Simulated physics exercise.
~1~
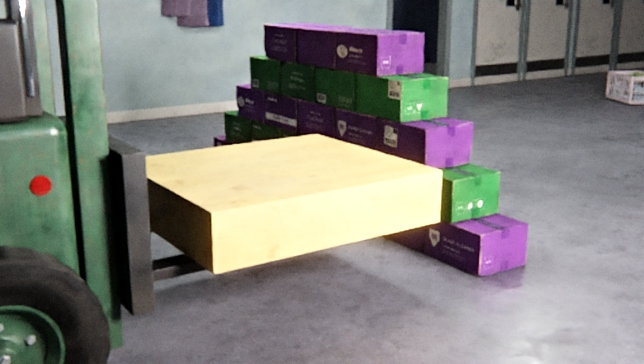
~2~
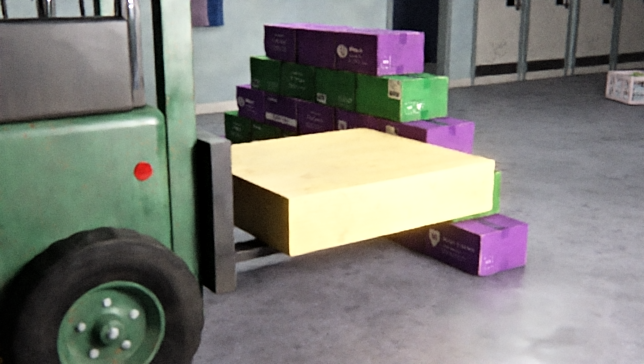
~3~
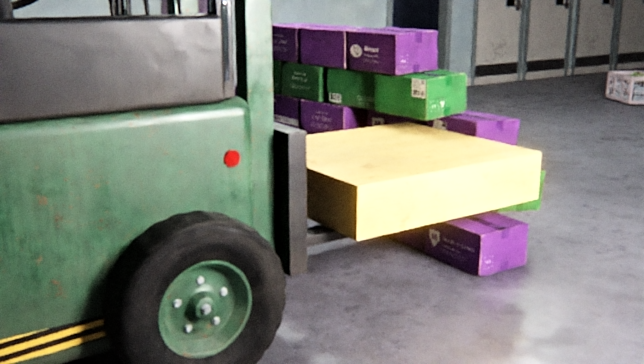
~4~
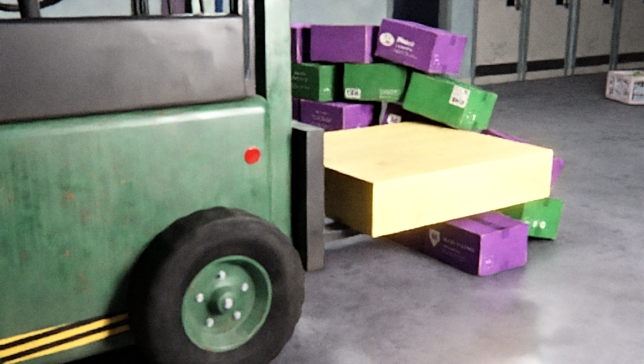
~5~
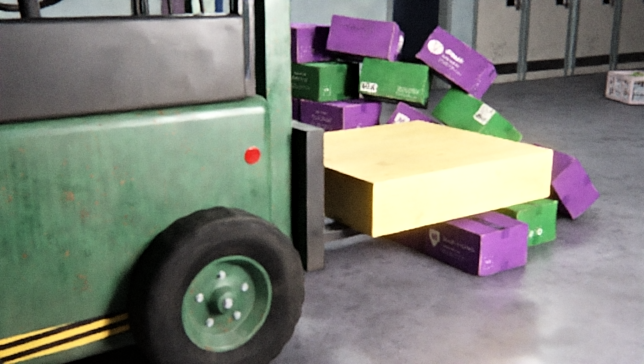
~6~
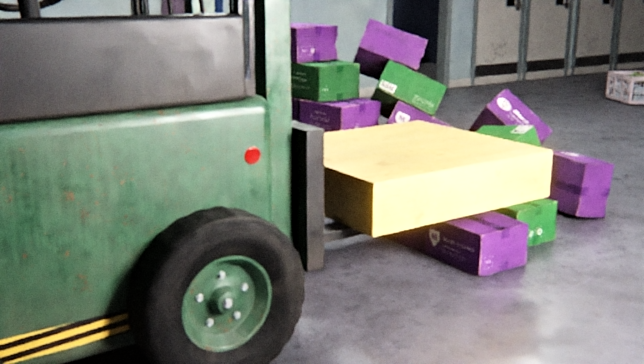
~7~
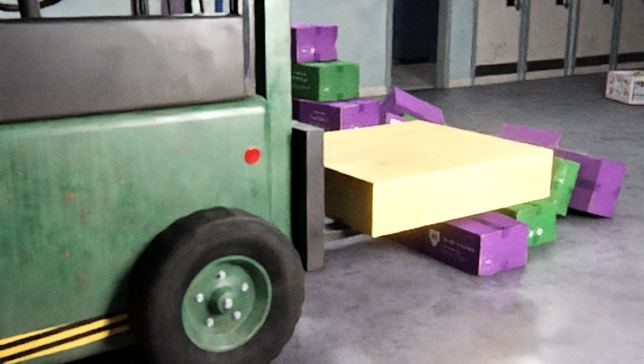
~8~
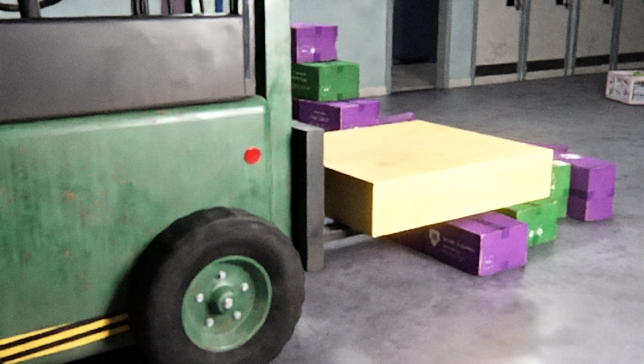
In a warehouse, a green forklift pushes a yellow block into stacked cartons, toppling several.
